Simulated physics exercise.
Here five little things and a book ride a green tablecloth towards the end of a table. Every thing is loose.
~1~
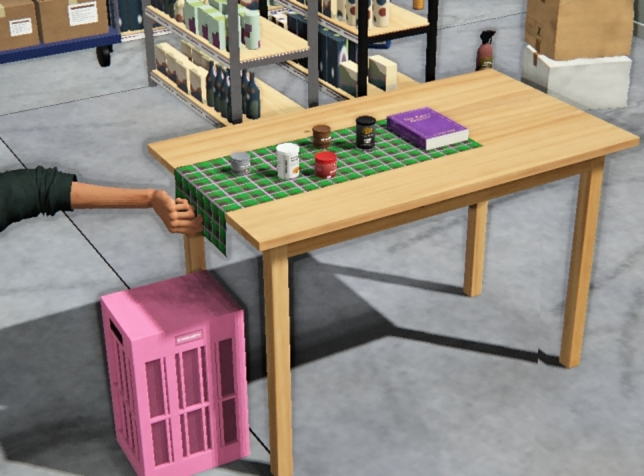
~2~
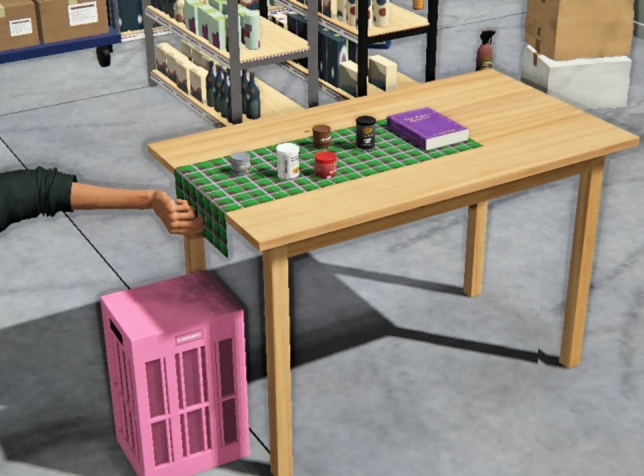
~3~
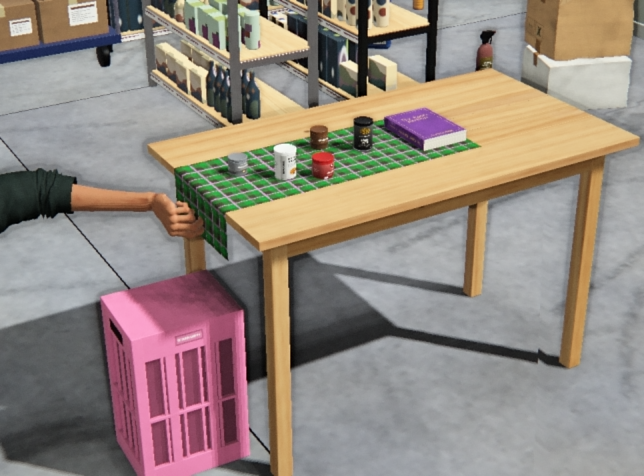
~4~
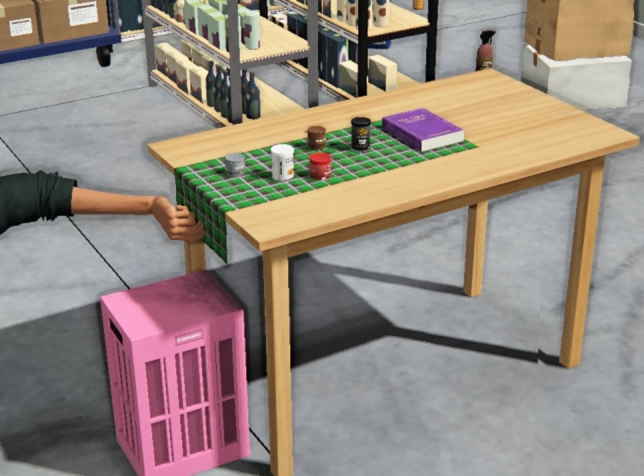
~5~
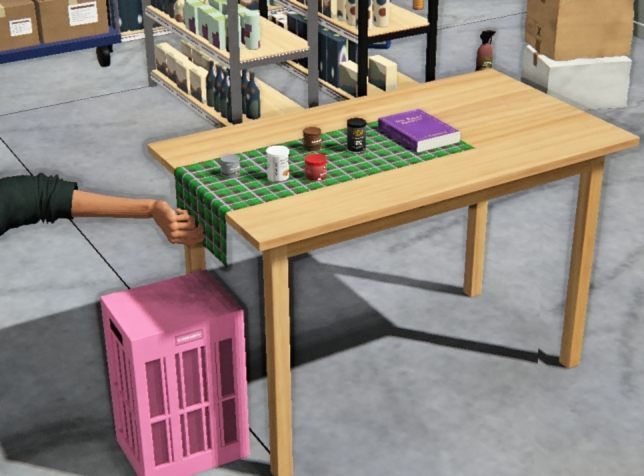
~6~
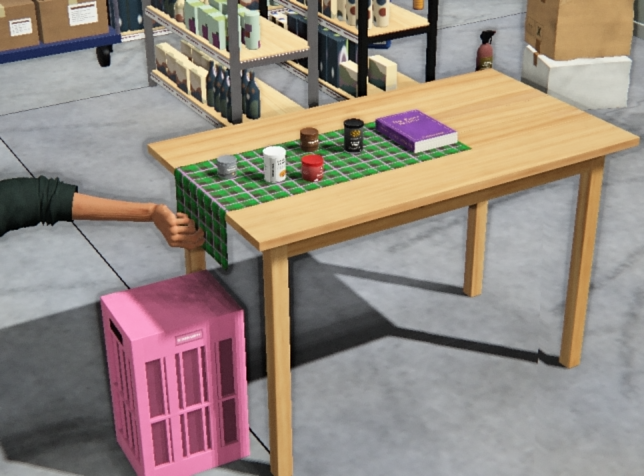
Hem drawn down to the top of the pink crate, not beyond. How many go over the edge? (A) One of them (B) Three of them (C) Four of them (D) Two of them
Answer: A.
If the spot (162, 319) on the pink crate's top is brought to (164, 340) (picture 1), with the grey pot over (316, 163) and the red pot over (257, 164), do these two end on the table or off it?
The grey pot stays aboard, and the red pot does not stay aboard.
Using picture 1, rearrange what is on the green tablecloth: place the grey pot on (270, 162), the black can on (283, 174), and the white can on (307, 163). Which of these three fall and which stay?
The grey pot stays put, the black can stays put, and the white can stays put.
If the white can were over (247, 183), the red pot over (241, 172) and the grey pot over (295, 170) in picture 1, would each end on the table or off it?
My call: The white can takes a tumble; the red pot takes a tumble; the grey pot hangs on.
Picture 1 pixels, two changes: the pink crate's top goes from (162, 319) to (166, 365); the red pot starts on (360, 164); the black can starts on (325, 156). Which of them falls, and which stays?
The red pot ends up still on top and the black can ends up still on top.
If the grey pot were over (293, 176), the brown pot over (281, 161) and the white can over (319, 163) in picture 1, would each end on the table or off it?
Grey pot safe, brown pot safe, white can safe.
Early on, hem near (203, 263); all still up.
Midway, hem on the crate; grey pot gone.
Finally, hem on the crate; grey pot gone. Over the edge go one.
